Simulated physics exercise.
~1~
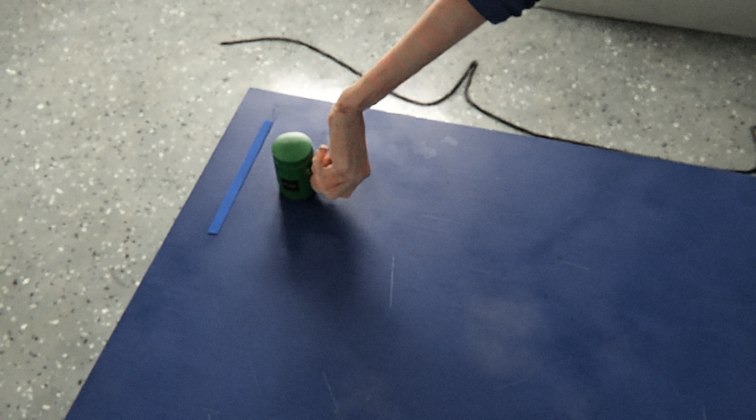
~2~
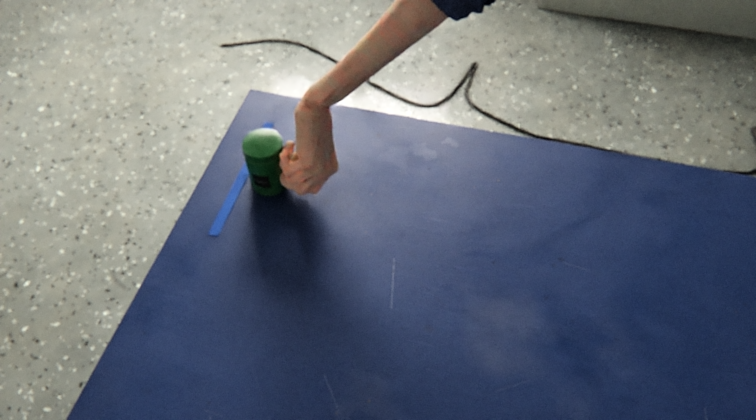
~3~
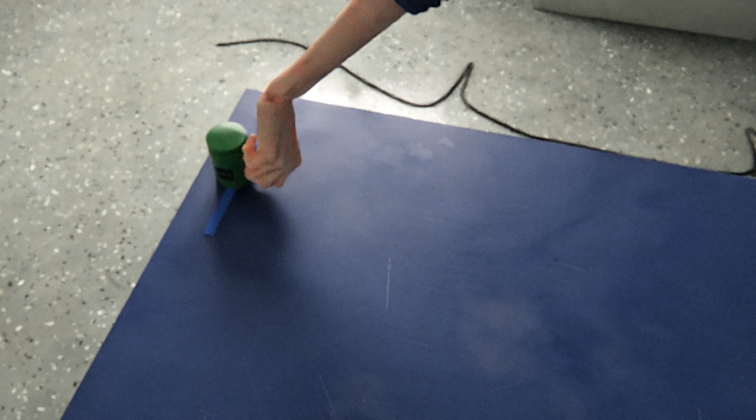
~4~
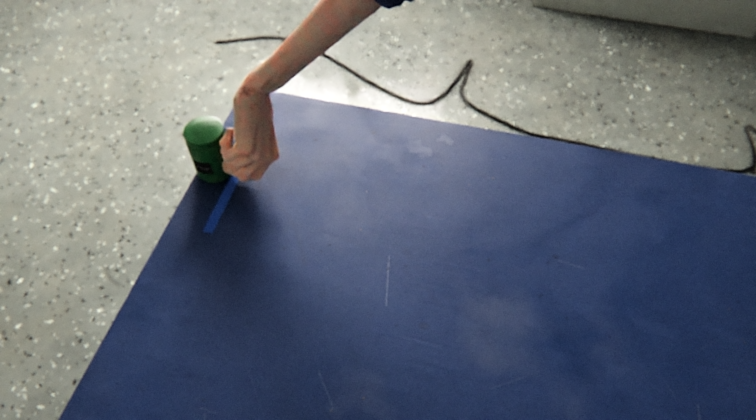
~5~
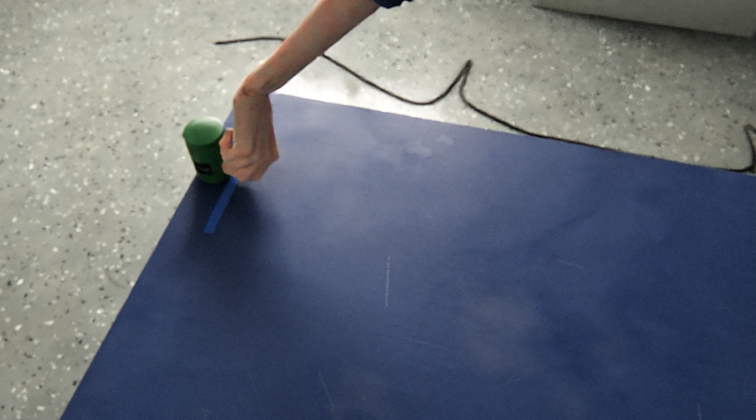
On a blue tabletop above a speckled floor, a hand slid an upright green jar left across a strip of blue tape toward the table's edge, then stopped, leaving the jar still standing on the table near the corner.
